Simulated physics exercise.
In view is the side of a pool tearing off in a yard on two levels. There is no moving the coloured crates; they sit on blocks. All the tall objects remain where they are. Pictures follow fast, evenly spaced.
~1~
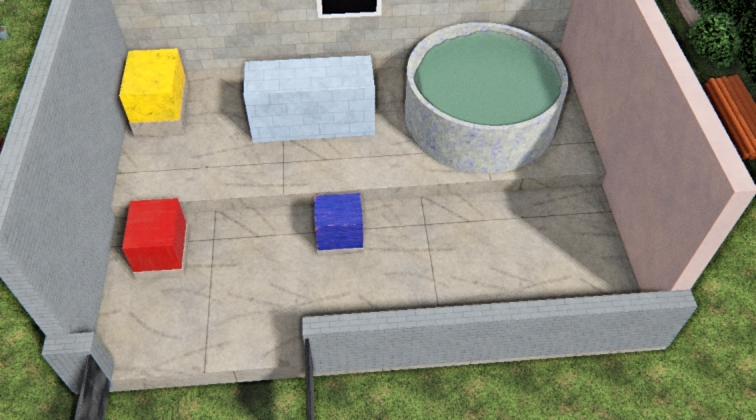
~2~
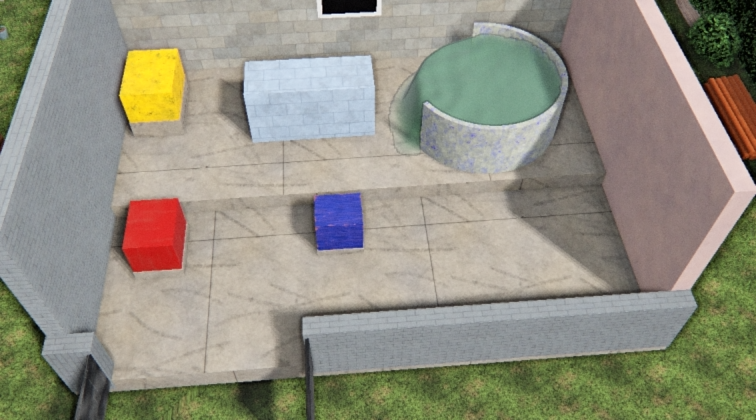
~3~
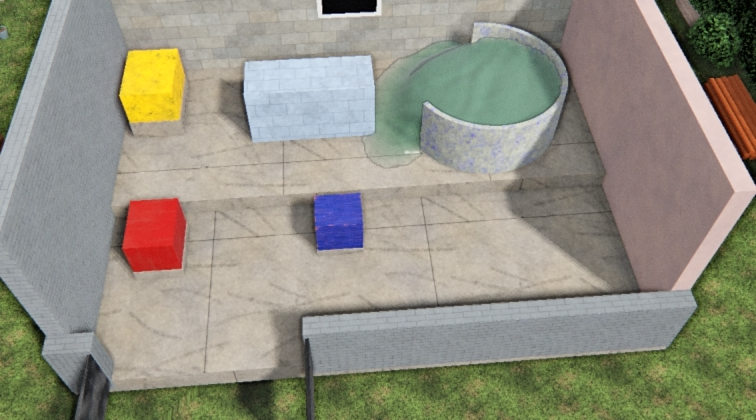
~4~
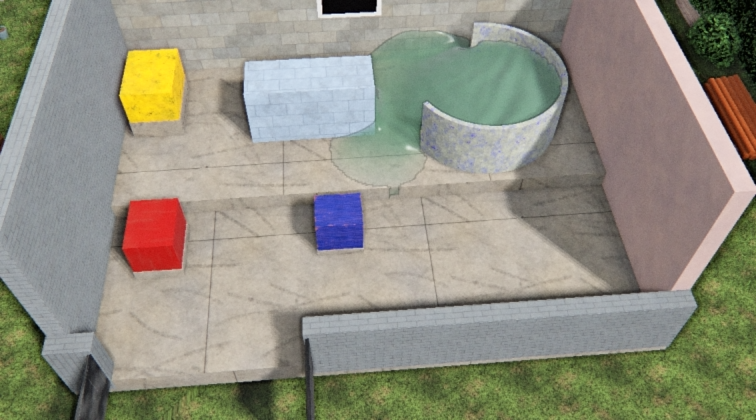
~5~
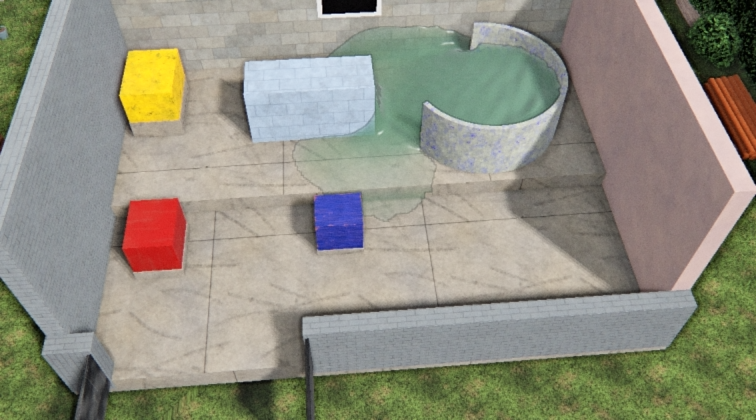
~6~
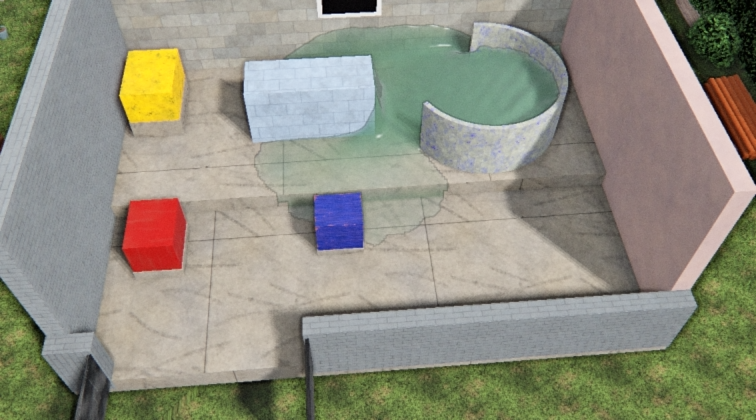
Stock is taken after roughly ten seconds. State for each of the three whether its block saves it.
The yellow crate is not saved and gets wet. The blue crate is not saved and gets wet. The red crate is not saved and gets wet.
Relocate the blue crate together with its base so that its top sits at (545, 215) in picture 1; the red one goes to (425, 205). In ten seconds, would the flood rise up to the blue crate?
Well, the blue one is left untouched in the end.
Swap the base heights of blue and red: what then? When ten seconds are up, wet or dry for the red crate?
As it turns out, the red crate gets reached.
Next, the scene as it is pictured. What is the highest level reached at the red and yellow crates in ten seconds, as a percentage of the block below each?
Roughly 230 per cent for the first, 150 per cent for the second.
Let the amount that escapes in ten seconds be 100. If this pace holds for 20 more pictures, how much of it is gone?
Something close to 10 percent by that point.
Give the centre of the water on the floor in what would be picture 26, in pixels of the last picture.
It is near (332, 143).
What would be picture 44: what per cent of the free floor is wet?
That works out at 90 %.
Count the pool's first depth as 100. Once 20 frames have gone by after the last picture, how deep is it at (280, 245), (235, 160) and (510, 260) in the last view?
Readings in sequence: 4, 6, 0 percent.
A moment on, water covers 45 % of the floor; the yellow crate water round its plinth, the blue crate water round its plinth, the red crate water round its plinth.
Next, water covers 65 % of the floor; the yellow crate water round its plinth, the blue crate water round its plinth, the red crate water round its plinth.
Then, water covers 85 % of the floor; the yellow crate water round its plinth, the blue crate water round its plinth, the red crate water round its plinth.
Later, water covers 90 % of the floor; the yellow crate water round its plinth, the blue crate water round its plinth, the red crate water round its plinth.
In the end, water covers 95 % of the floor; the yellow crate was topped, the blue crate was topped, the red crate was topped.
